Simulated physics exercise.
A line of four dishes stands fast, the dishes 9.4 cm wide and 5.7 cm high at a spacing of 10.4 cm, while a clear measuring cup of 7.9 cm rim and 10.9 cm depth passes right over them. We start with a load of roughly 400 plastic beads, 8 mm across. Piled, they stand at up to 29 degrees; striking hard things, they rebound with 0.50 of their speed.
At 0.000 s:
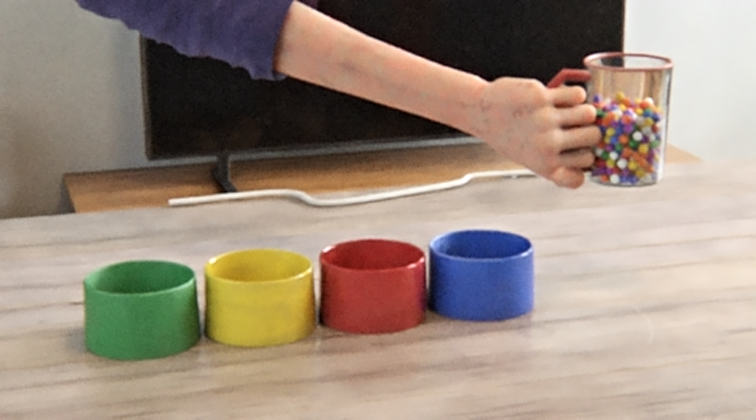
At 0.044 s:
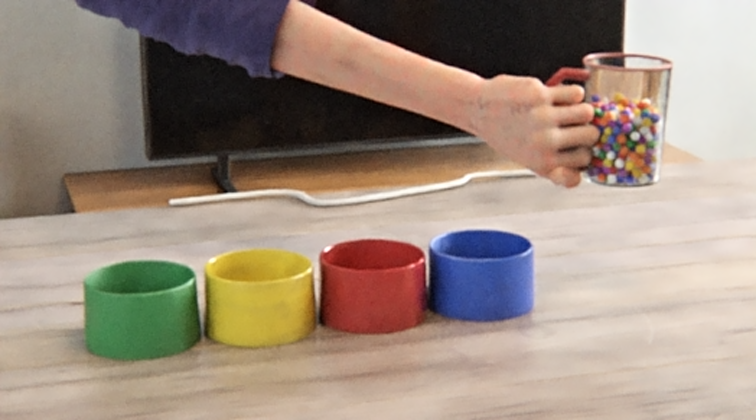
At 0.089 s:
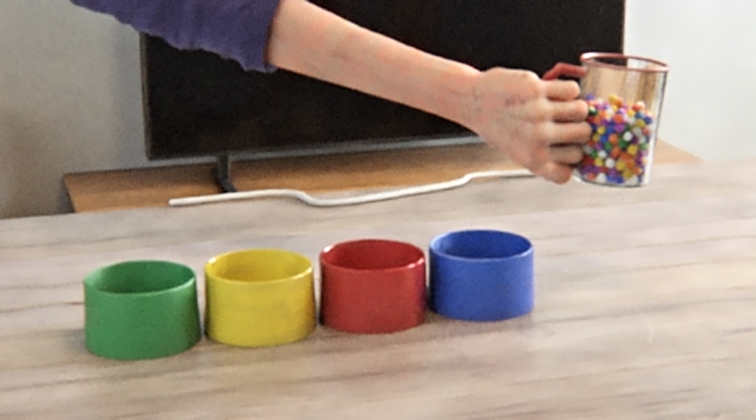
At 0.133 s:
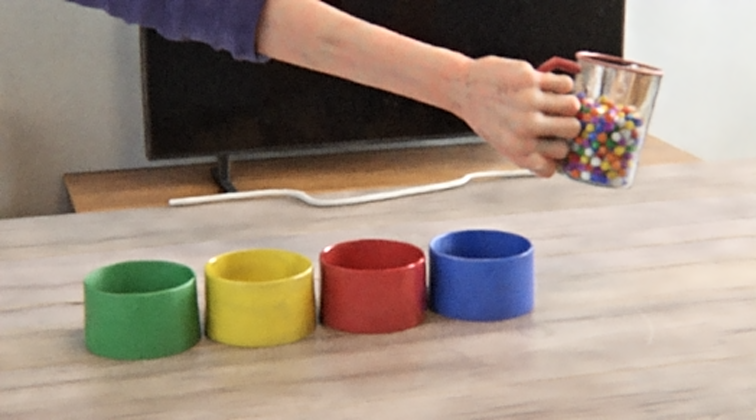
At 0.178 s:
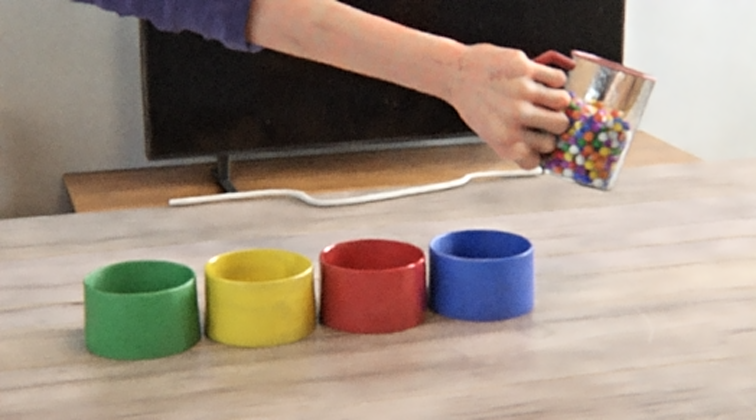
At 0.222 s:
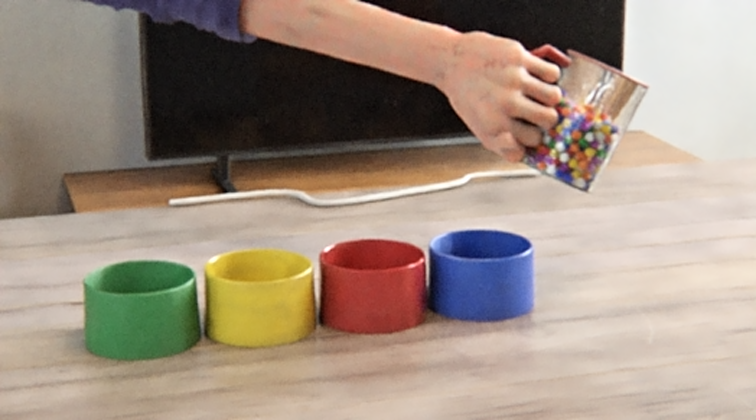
On a pale wood-grain tabletop in a room with a dark screen on a low wooden stand behind, seen from slightly above by a still camera, four round dishes stand in a row, green, yellow, red and blue from left to right. A purple-sleeved arm holds a clear, red-handled cup of multicoloured beads at upper right. The hand first barely moves, then shifts slightly left, tilting the cup rightward as the beads slant inside.
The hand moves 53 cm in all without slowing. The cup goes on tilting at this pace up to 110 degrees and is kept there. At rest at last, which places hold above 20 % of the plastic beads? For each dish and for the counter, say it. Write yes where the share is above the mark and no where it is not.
Red: Yes, blue: Yes, green: No, yellow: No, counter: No.
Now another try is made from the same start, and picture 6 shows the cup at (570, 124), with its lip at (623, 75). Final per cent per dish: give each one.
The red dish keeps 0, the blue one 0, the green one 70 and the yellow one 20.
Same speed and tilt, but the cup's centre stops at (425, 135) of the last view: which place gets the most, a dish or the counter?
Result: Biggest portion at blue.
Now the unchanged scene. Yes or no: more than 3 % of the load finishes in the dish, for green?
Green: False.
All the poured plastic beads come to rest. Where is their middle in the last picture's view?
At about (442, 292).
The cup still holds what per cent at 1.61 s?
Roughly 0 per cent, give or take.
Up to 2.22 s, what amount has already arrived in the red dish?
About 35 per cent by then.
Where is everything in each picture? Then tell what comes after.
The first frame shows cup at (627, 120), tilt 0 degrees, lip at (668, 60), moved 0.0 cm; middle of the pieces at (626, 144); blue dish at (481, 245); red dish at (372, 255); yellow dish at (259, 266); green dish at (140, 277).
The second frame shows cup at (624, 120), tilt 1 degrees, lip at (667, 61), moved 0.2 cm; middle of the pieces at (623, 144).
The third frame shows cup at (618, 121), tilt 5 degrees, lip at (664, 64), moved 0.9 cm; middle of the pieces at (615, 145).
The fourth frame shows cup at (607, 122), tilt 12 degrees, lip at (658, 70), moved 2.0 cm; middle of the pieces at (602, 145).
The fifth frame shows cup at (595, 123), tilt 19 degrees, lip at (651, 77), moved 3.2 cm; middle of the pieces at (587, 146).
The sixth frame shows cup at (583, 123), tilt 26 degrees, lip at (643, 85), moved 4.4 cm; middle of the pieces at (573, 146); blue dish at (481, 245); red dish at (372, 255); yellow dish at (259, 266); green dish at (140, 277). The cup turns about 160 degrees a second and travels 27 cm a second.
After 1.06 s, tilt 110 degrees; cup holds 40 %, red 5 %, blue 45 %.
Then, at 1.61 s, tilt 110 degrees; cup holds 0 %, red 35 %, blue 45 %, yellow 10 %.
After 2.22 s, tilt 110 degrees; cup holds 0 %, red 35 %, blue 45 %, yellow 10 %.
In the end, at 2.5 s, red 35 %, blue 45 %, green 0 %, yellow 10 %, counter 10 %.
